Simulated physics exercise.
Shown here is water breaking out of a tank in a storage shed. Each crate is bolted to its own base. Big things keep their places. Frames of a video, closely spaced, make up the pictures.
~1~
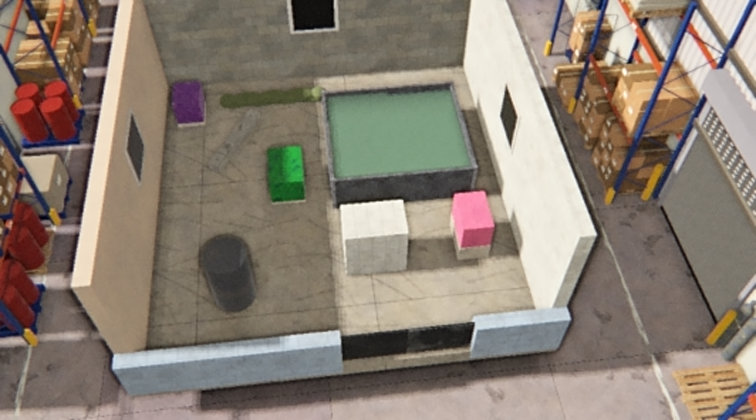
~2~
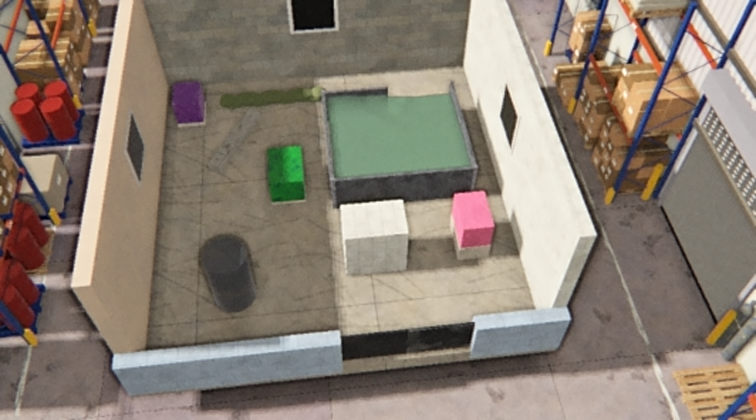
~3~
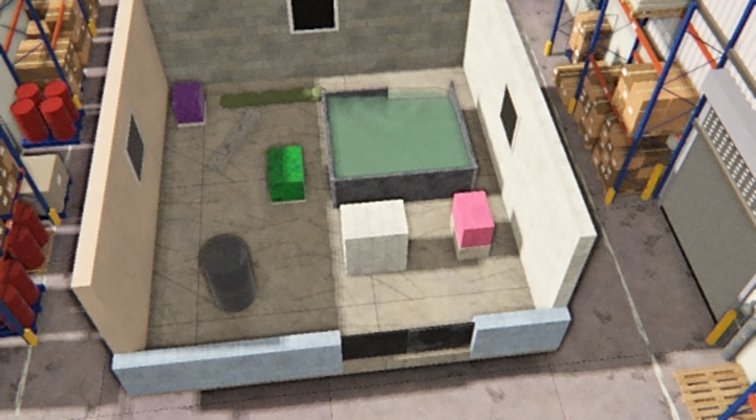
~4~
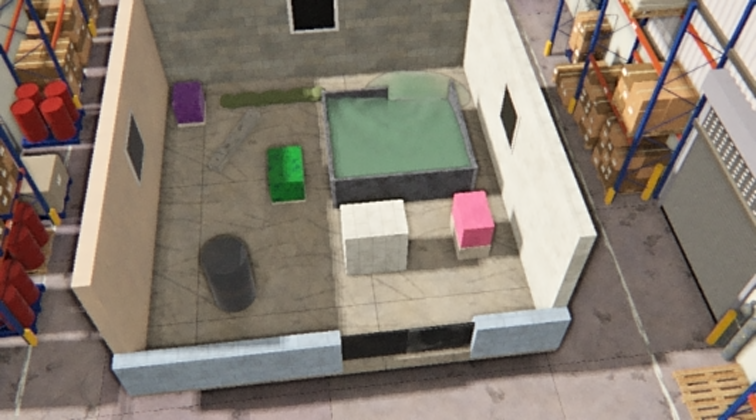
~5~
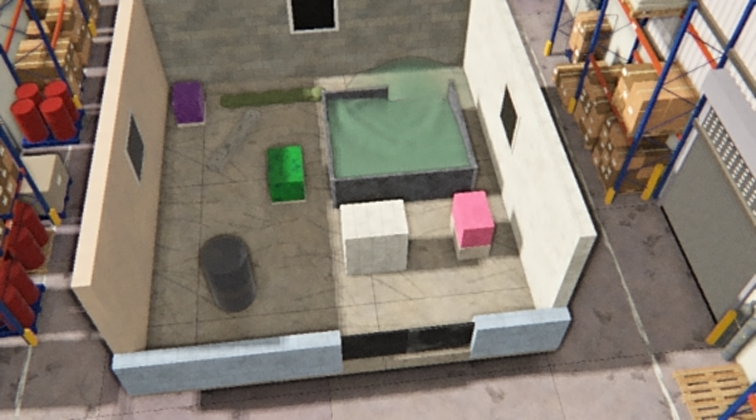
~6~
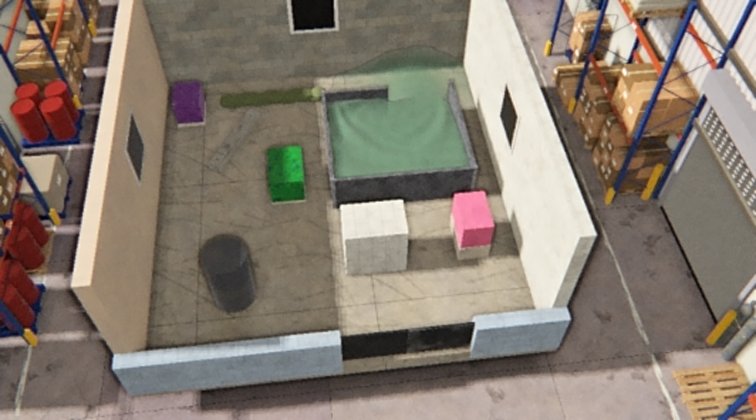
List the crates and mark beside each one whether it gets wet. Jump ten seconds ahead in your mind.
Pink crate - stays dry; green crate - gets wet; purple crate - gets wet.
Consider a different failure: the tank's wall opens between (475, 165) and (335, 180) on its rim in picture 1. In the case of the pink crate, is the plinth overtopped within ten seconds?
Result - pink crate: Flooded.
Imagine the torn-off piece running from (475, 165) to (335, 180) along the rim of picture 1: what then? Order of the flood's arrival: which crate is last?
That would be the one in purple.
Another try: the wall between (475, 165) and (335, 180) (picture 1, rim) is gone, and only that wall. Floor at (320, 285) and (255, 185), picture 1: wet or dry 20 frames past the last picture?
The first spot is submerged, the second unreached.
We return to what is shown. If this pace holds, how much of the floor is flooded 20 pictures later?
Roughly 45 %.
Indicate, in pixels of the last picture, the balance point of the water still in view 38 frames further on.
The water's centre sits above (353, 160).
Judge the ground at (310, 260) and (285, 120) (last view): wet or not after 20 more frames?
Result, in sequence: Unwetted; waterlogged.
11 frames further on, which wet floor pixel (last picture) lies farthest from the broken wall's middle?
At roughly (186, 88).
A moment on, water covers 10 % of the floor; the pink crate not reached, the green crate not reached, the purple crate not reached.
Next, water covers 25 % of the floor; the pink crate not reached, the green crate not reached, the purple crate water round its plinth.
Then, water covers 45 % of the floor; the pink crate water round its plinth, the green crate water round its plinth, the purple crate water round its plinth.
Later, water covers 90 % of the floor; the pink crate water round its plinth, the green crate water round its plinth, the purple crate water round its plinth.
In the end, water covers 95 % of the floor; the pink crate stayed above the water, the green crate was topped, the purple crate was topped.
